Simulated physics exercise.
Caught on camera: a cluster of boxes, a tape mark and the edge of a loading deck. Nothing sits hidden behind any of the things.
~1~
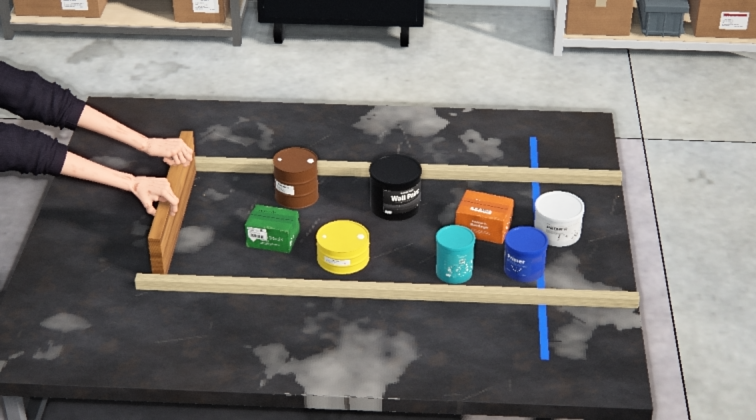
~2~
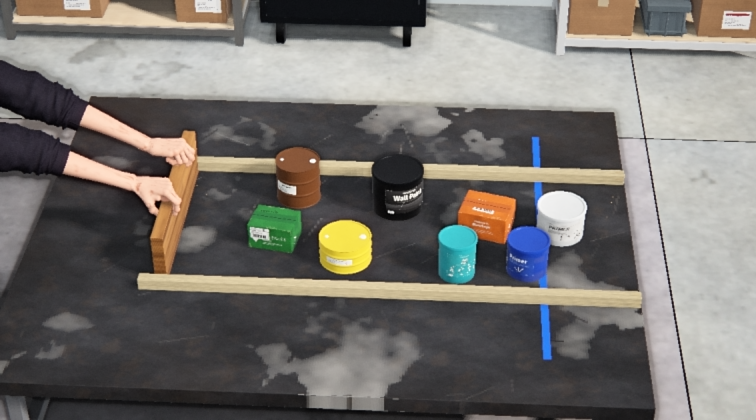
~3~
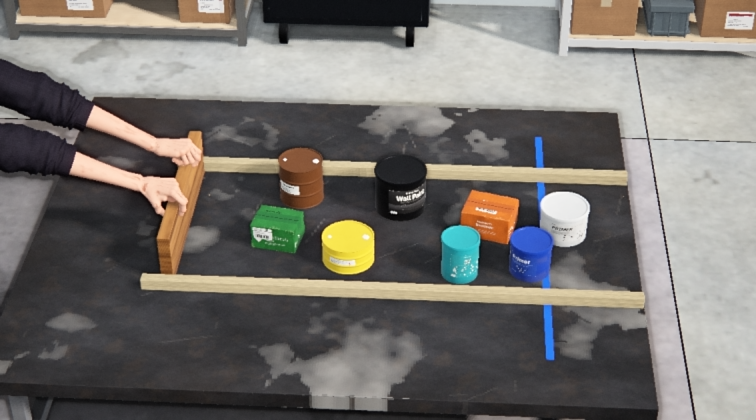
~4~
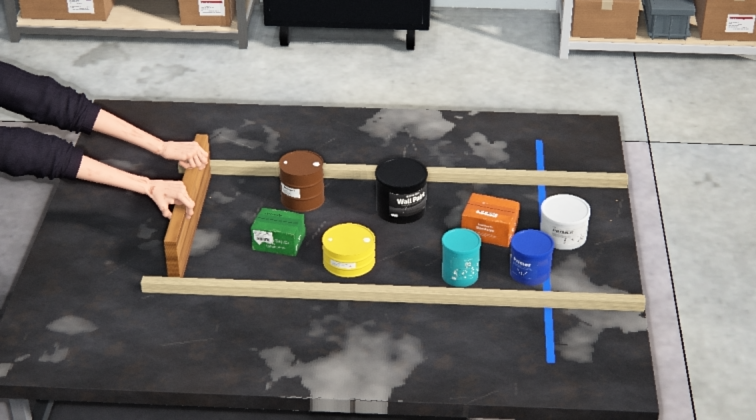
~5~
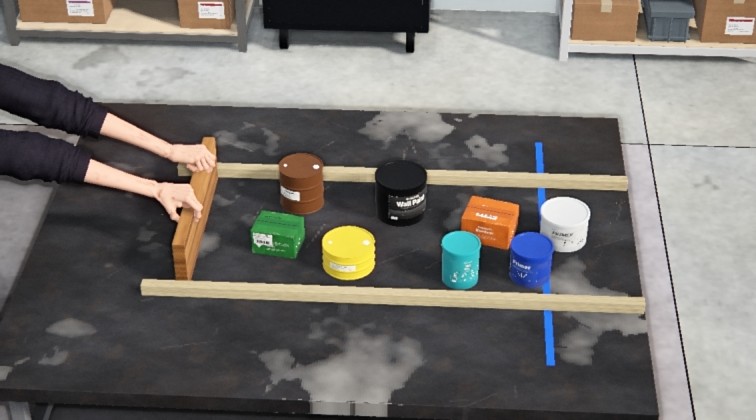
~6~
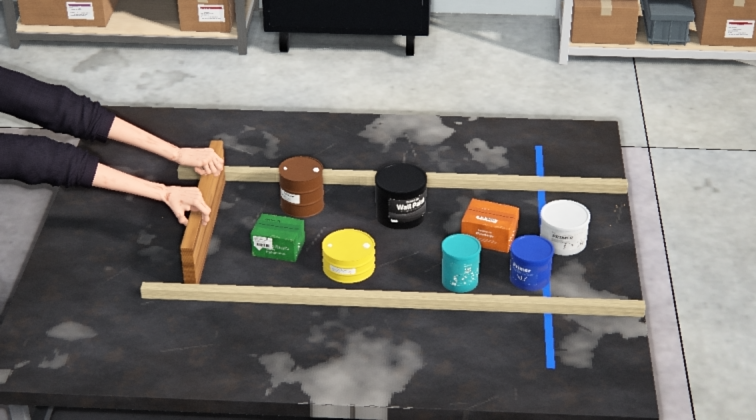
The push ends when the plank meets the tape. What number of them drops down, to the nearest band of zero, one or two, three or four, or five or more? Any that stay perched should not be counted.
The drop will claim one or two of them.
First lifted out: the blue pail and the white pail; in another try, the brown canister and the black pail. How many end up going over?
The count is 0 in one try and 1 in the other, in that order.
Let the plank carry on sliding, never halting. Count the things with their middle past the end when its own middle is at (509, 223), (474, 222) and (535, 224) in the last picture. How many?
Respectively, 0, 0 and 1.
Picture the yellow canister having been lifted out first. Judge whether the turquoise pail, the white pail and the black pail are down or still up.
The turquoise pail keeps its place; the white pail is gone; and the black pail keeps its place.
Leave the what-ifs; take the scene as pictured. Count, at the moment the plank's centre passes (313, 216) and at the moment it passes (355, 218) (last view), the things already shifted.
At that stage 3; at the next, 4.
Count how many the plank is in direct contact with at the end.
It's 3 of them.
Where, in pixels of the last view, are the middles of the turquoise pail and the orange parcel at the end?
Final spots - turquoise pail (585, 278), orange parcel (613, 241).
A little later, none off yet; white pail at rest near (564, 228); blue pail at rest near (531, 263); orange parcel at rest near (490, 225).
Next, none off yet; white pail at rest near (564, 228); blue pail at rest near (531, 263); orange parcel shifted a little near (505, 229).
Later still, none off yet; white pail shifted a little near (590, 228); blue pail shifted about its own width near (570, 267); orange parcel shifted about its own width near (549, 242).
When it is over, the number that fall off is one or two; down, white pail.
